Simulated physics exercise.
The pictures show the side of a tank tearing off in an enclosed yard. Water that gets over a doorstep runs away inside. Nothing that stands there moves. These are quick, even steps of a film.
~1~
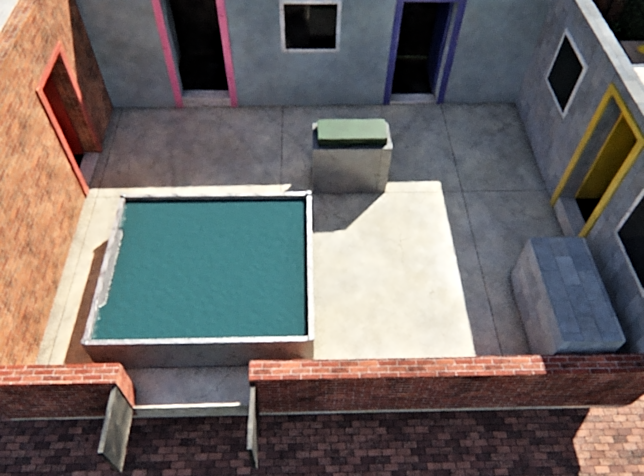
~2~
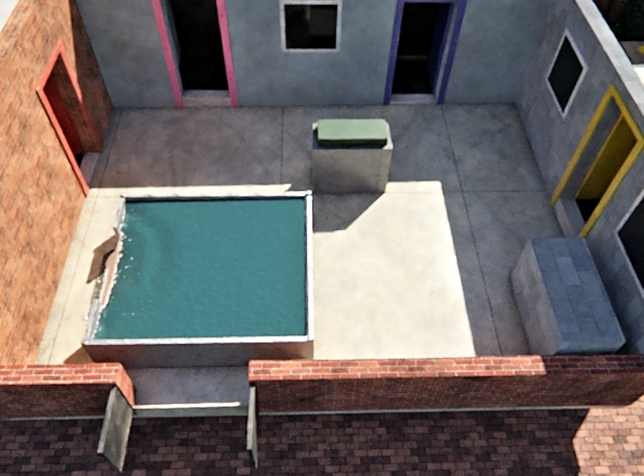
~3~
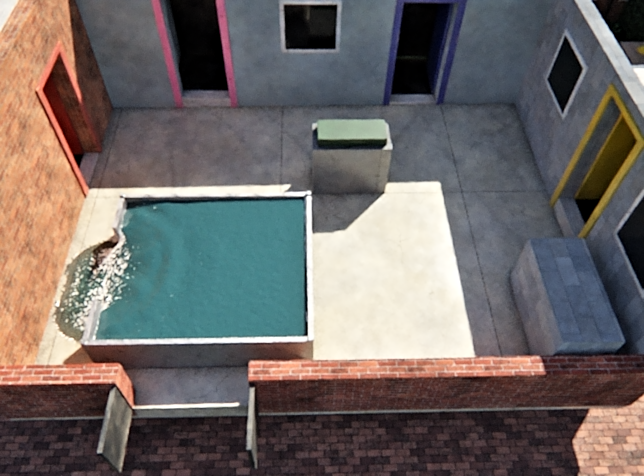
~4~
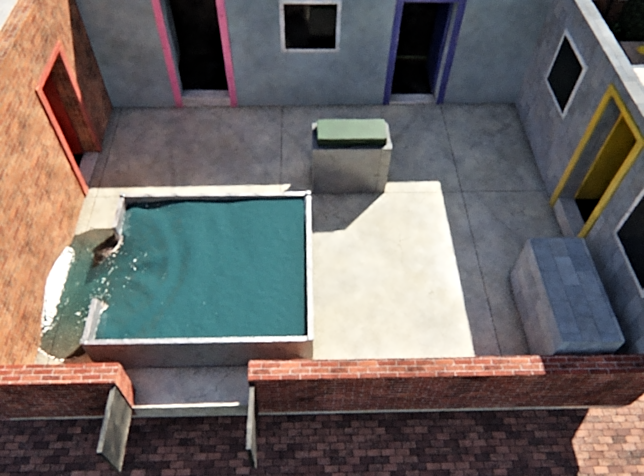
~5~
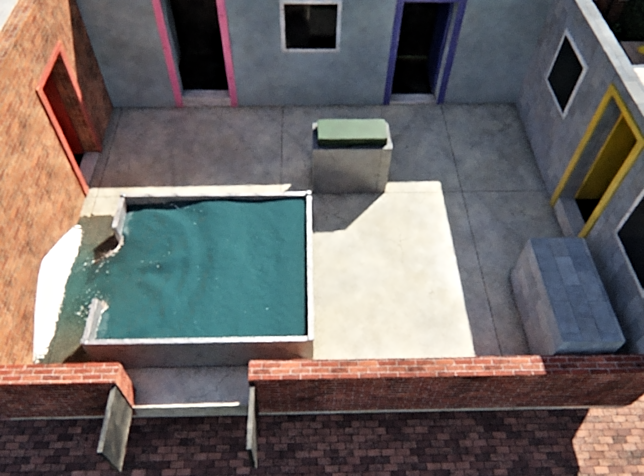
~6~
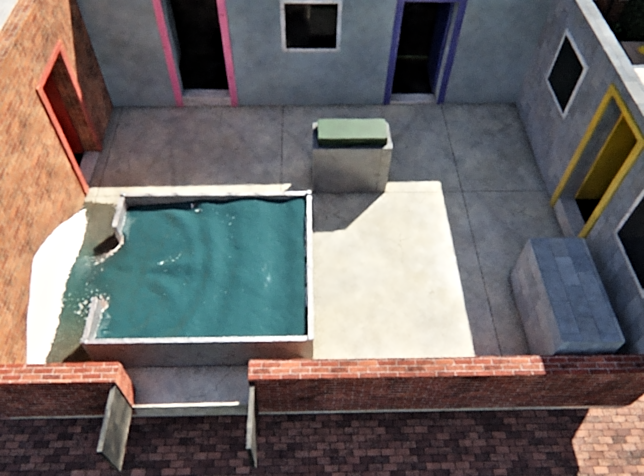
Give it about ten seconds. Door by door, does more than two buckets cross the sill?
In the end: The pink door stays under that; the blue door stays under that; the yellow door stays under that; the red door takes more than that.
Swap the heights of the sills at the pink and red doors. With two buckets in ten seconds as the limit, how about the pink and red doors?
The pink door goes over; the red door stays under.
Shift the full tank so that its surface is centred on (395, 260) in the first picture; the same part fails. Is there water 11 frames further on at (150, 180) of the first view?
Verdict: Flooded.
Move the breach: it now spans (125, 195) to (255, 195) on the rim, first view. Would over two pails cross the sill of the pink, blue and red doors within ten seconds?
The pink door is over; the blue door stays under; the red door floods.
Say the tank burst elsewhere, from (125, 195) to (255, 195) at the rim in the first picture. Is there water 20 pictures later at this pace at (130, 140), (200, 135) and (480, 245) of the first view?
In that order: Flooded, covered, free of water.
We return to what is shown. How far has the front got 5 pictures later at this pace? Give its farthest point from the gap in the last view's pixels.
Roughly at (103, 145).
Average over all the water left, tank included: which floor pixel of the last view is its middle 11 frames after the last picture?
I would point to (170, 283).
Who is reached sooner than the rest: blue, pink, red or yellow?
That is the red-painted one.
A moment on, water covers 15 % of the floor; the pink door not reached, the blue door not reached, the yellow door not reached, the red door wet at the sill, nothing in.
Next, water covers 25 % of the floor; the pink door wet at the sill, nothing in, the blue door not reached, the yellow door not reached, the red door under two buckets in.
Then, water covers 40 % of the floor; the pink door wet at the sill, nothing in, the blue door not reached, the yellow door not reached, the red door under two buckets in.
Later, water covers 70 % of the floor; the pink door wet at the sill, nothing in, the blue door wet at the sill, nothing in, the yellow door not reached, the red door over two buckets in.
In the end, water covers 95 % of the floor; the pink door wet at the sill, nothing in, the blue door wet at the sill, nothing in, the yellow door wet at the sill, nothing in, the red door over two buckets in.
